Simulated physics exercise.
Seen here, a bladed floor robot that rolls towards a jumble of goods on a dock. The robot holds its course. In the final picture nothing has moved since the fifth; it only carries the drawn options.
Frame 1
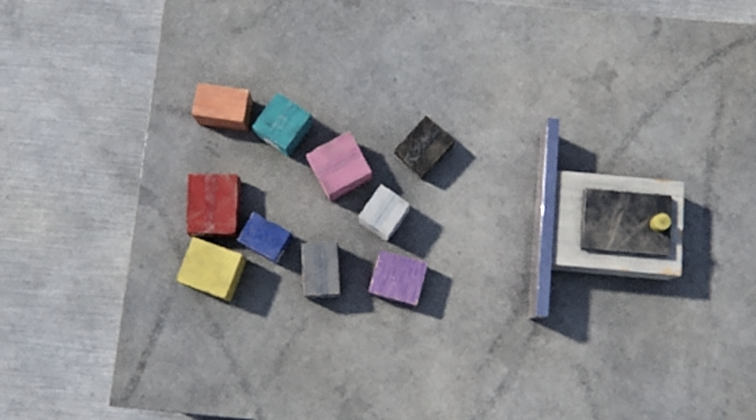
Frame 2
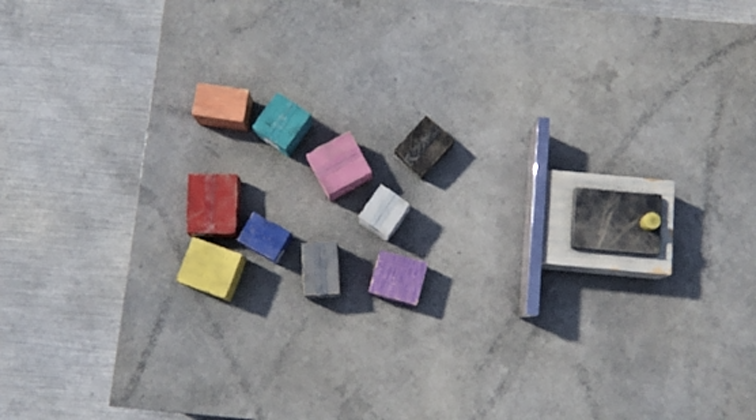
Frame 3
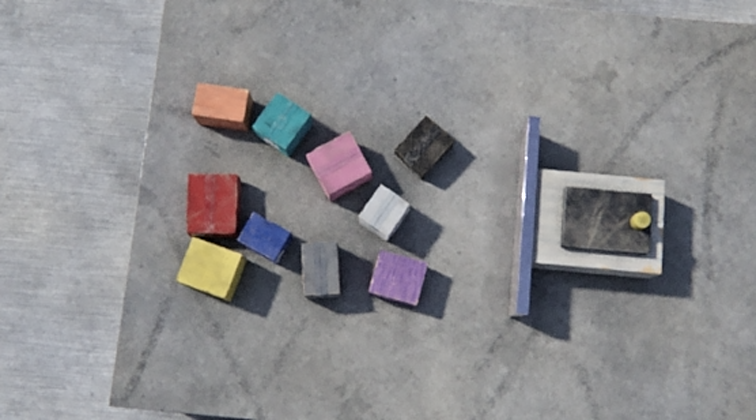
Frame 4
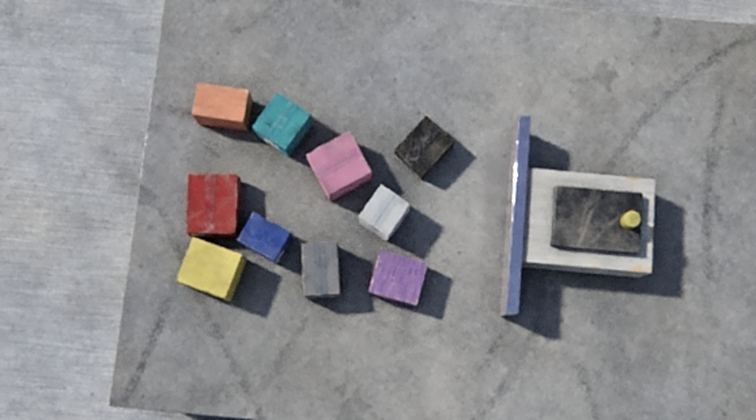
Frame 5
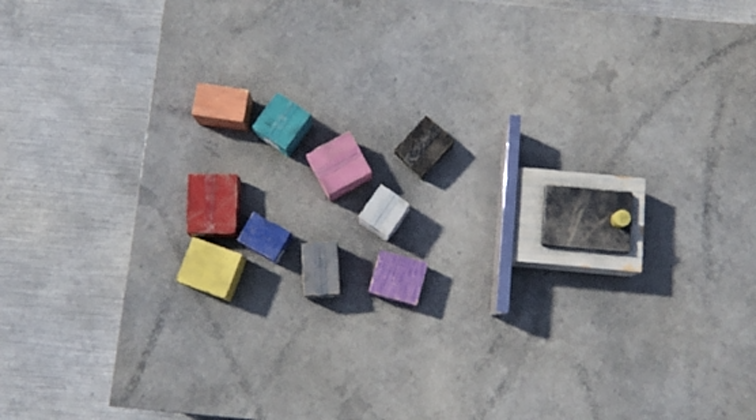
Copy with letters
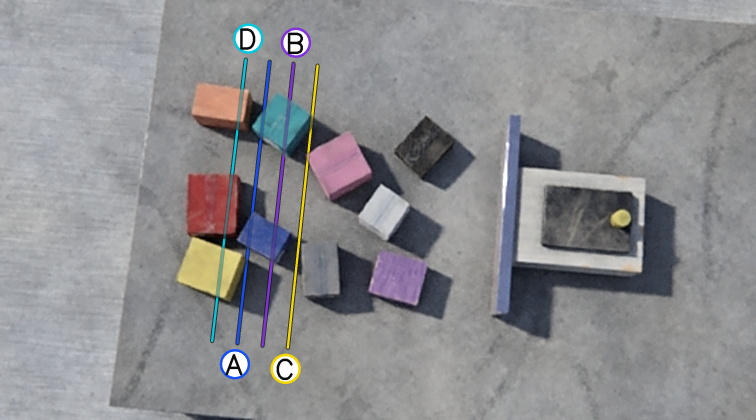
On a grey concrete dock, a loose jumble of colourful boxes sits at the left while a pale robot with a wide blue blade stands to their right. The robot rolls slowly and steadily left in a straight line, slightly narrowing the gap, and the boxes stay still, untouched.
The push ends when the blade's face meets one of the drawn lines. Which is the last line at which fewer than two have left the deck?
Line A.
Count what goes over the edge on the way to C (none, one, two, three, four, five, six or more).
The count is none.
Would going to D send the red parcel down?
By then, yes.
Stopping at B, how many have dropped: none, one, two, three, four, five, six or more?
By then, none.
On the marked copy, A at (254, 199); B at (279, 201); C at (303, 203); D at (229, 196).
With A. Early on, robot (487, 210); purple crate (378, 278); black box (394, 151).
Further on, robot (393, 201); red parcel (181, 191); orange crate (215, 105).
At the end, robot (324, 195); yellow crate (131, 270); red parcel (149, 163); none fallen.
As for the rest, B is within the limit but short; C is within the limit but short; D drops three.
